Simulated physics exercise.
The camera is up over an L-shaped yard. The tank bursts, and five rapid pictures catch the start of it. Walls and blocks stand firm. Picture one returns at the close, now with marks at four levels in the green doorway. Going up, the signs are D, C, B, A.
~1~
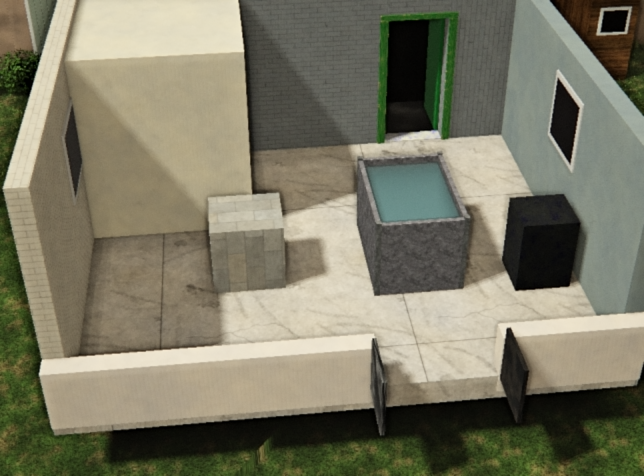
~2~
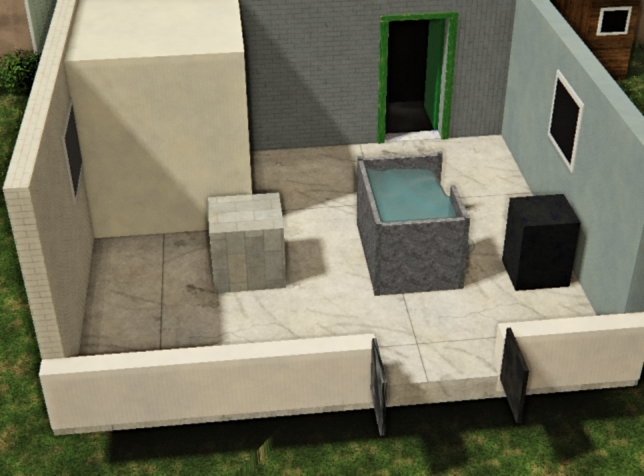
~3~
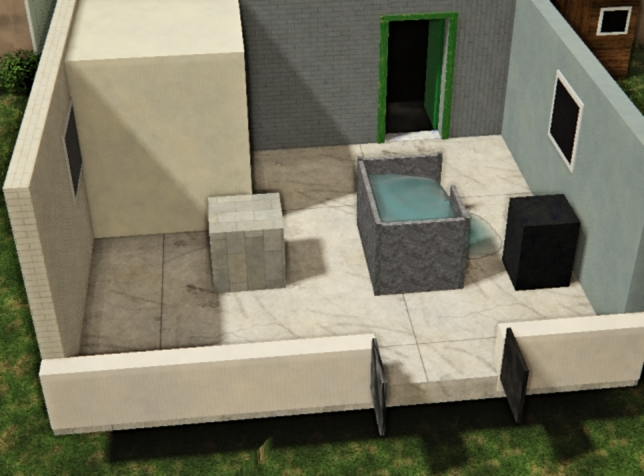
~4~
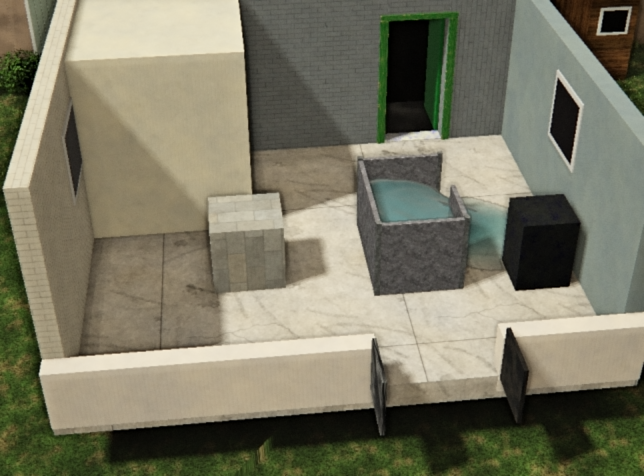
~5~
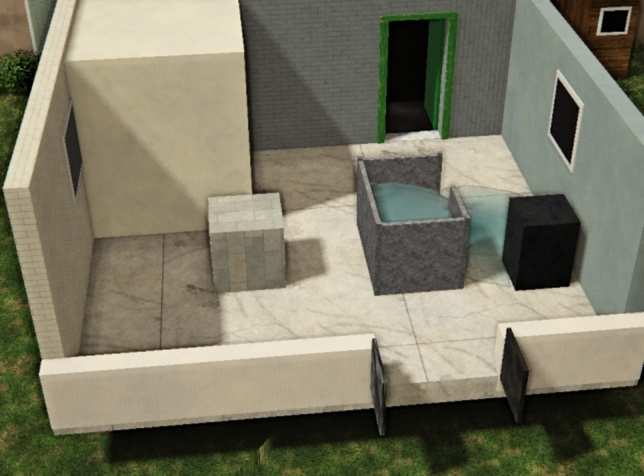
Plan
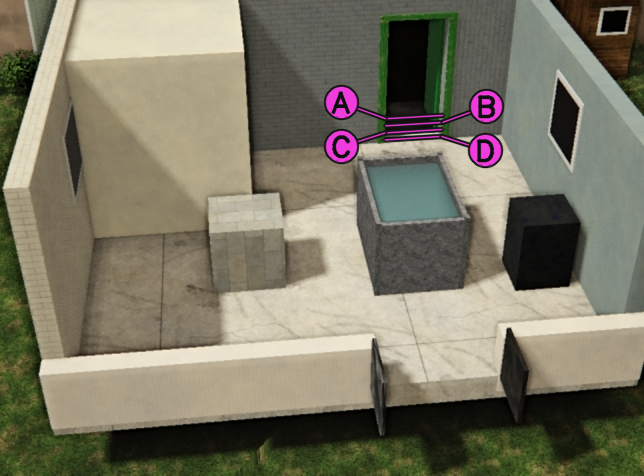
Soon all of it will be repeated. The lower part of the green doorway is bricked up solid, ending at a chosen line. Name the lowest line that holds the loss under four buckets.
Choose C.
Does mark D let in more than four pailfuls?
Yes.
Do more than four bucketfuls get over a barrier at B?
No, not at all.
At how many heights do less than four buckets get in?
Three of them.
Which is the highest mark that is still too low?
Mark D.
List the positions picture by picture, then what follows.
Water in the tank at rest, its middle at (411, 193); foot of the green doorway at (413, 141); open gate at (437, 325).
Water covers 1 % of the ground, its front hidden from here.
Water covers 3 % of the ground and shows as far out as (488, 245).
Water covers 6 % of the ground and shows as far out as (474, 203).
Water covers 11 % of the ground and shows as far out as (468, 190).
On the marked copy, A at (414, 117); B at (414, 124); C at (413, 131); D at (413, 138); from the bottom up D, C, B, A.
With A, nothing gets over.
With B, nothing gets over.
With C, a splash gets over, under a bucket.
With D, about 8 bucketfuls get in.
